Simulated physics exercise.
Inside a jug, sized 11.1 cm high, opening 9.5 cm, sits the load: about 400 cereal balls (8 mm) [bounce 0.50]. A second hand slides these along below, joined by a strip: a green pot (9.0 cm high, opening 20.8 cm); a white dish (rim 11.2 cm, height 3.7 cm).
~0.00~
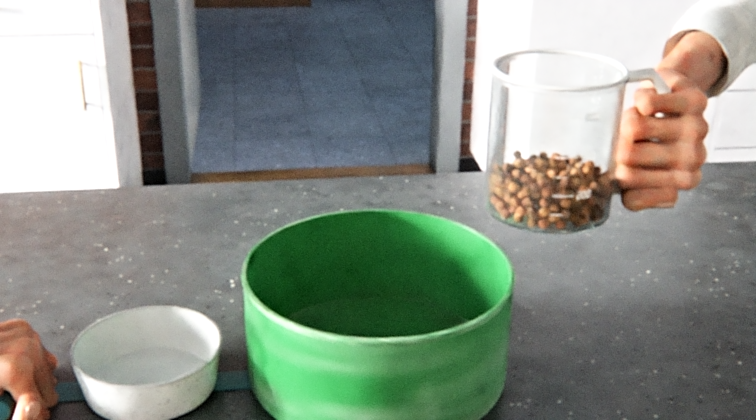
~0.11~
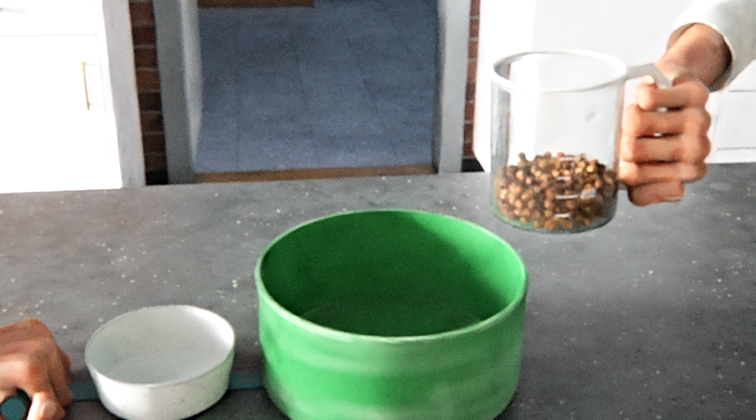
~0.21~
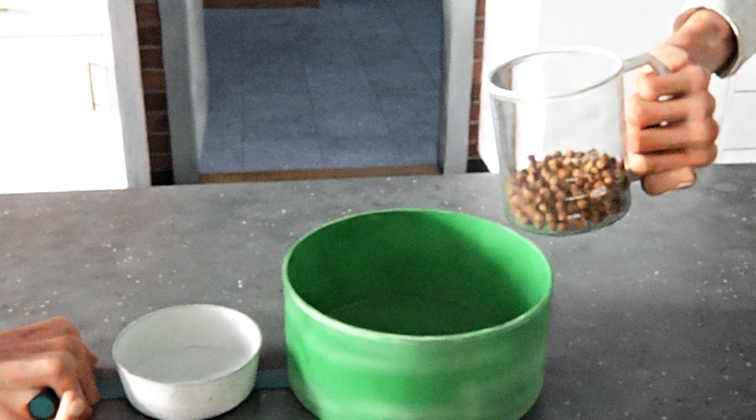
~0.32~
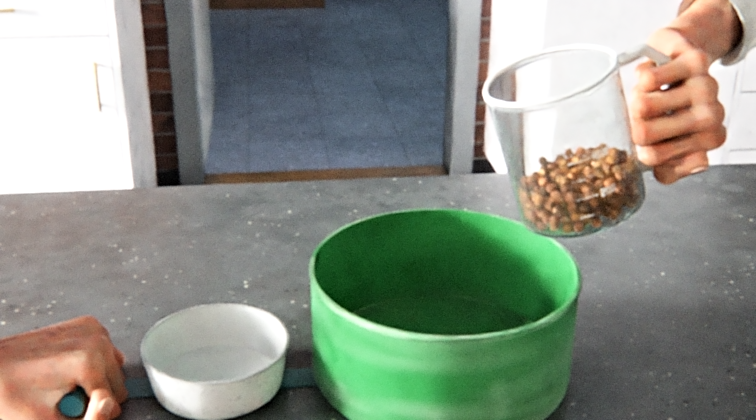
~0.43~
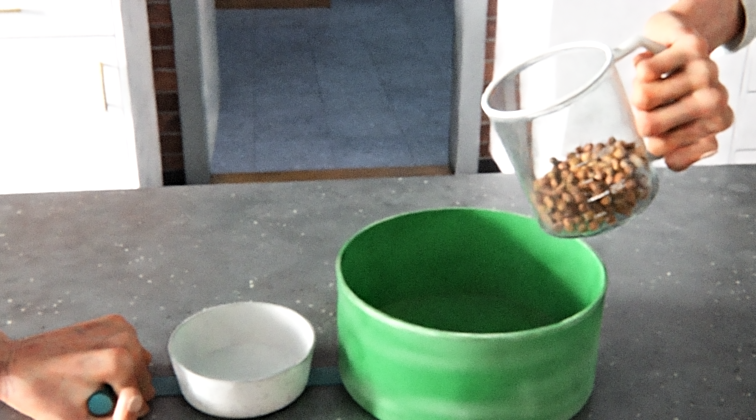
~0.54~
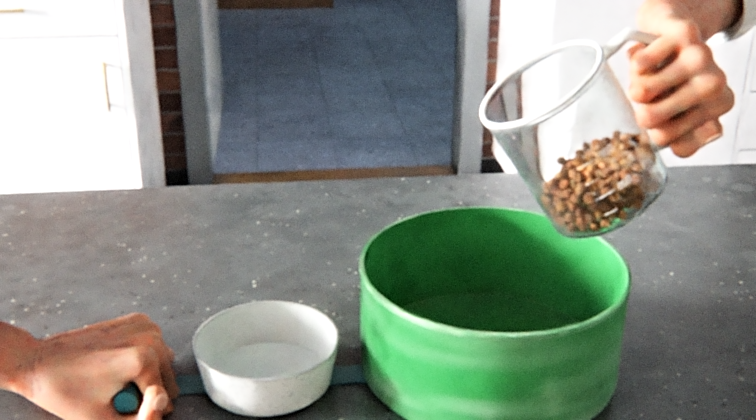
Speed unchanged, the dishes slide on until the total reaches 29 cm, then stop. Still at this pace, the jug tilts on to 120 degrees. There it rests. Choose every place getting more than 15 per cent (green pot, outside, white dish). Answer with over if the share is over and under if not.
Green pot: Under, outside everything: Over, white dish: Over.
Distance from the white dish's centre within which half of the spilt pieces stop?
Roughly 14 centimetres.
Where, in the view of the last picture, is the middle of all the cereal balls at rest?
I'd point to somewhere close to (489, 355).
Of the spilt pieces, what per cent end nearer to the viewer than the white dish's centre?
Around 40 percent.
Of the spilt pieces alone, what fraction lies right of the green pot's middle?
Share of spill: Approx. 0 %.
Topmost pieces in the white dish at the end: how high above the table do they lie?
I'd put it at some 4.5 centimetres.
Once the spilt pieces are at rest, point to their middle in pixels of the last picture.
I'd say roughly (379, 362).
After 1.07 s, tilt 72 degrees; jug 100 %; middle of all pieces on or above the table near (610, 166).
Then, at 1.52 s, tilt 104 degrees; jug 100 %; middle of all pieces on or above the table near (610, 157).
Then, at 1.94 s, tilt 120 degrees; jug 35 %, white dish 40 %, outside 5 %, in the air 20 %; middle of all pieces on or above the table near (516, 274).
After 2.33 s, tilt 120 degrees; white dish 65 %, outside 35 %; middle of all pieces on or above the table near (465, 350).
In the end, at 2.9 s, jug 0 %, white dish 65 %, outside 35 %, green pot 0 %.
